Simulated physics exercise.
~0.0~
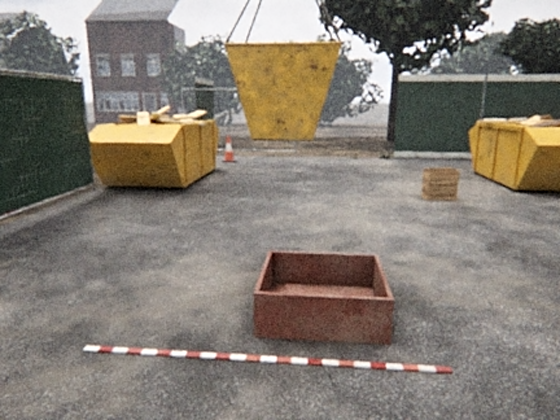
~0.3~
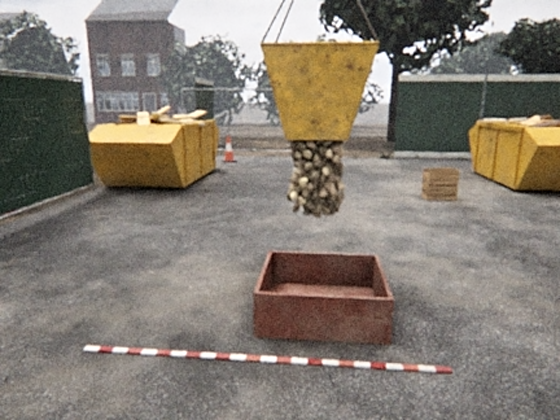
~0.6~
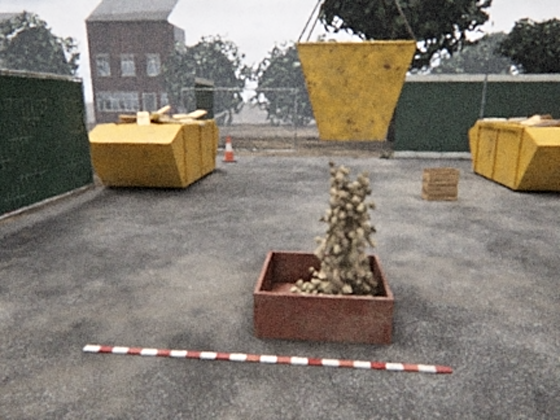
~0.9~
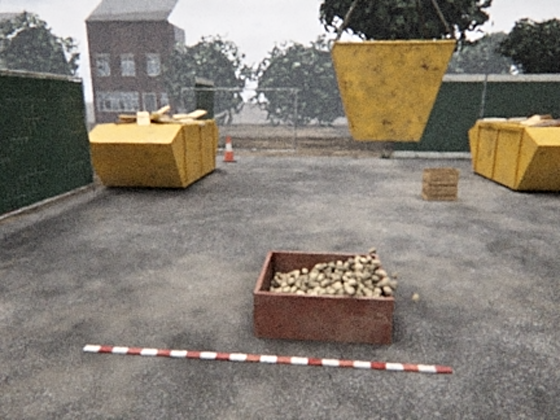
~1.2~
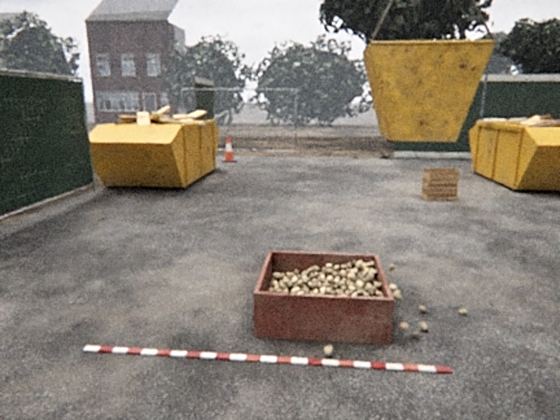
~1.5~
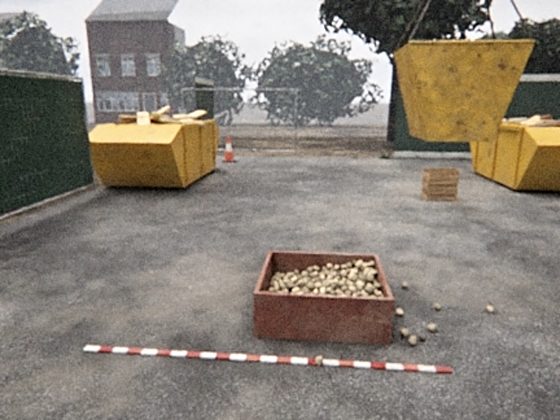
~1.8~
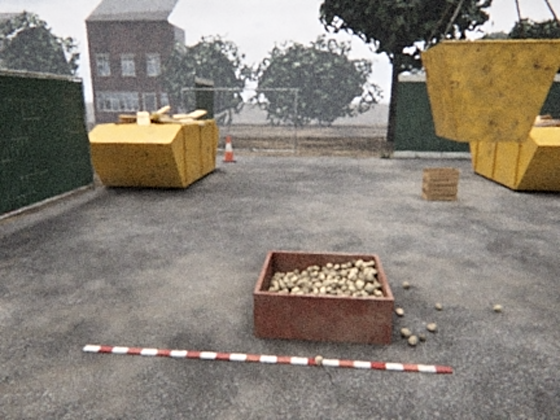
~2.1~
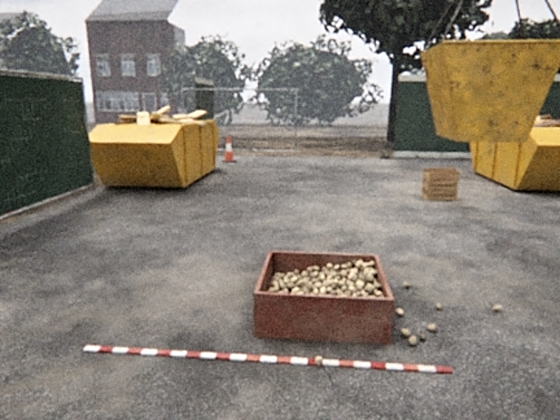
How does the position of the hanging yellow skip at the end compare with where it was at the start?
At the start the skip hangs near the top middle of the view, above the bin. By the end it is well to the right at about the same height, in front of the yellow container standing on the right side of the yard.
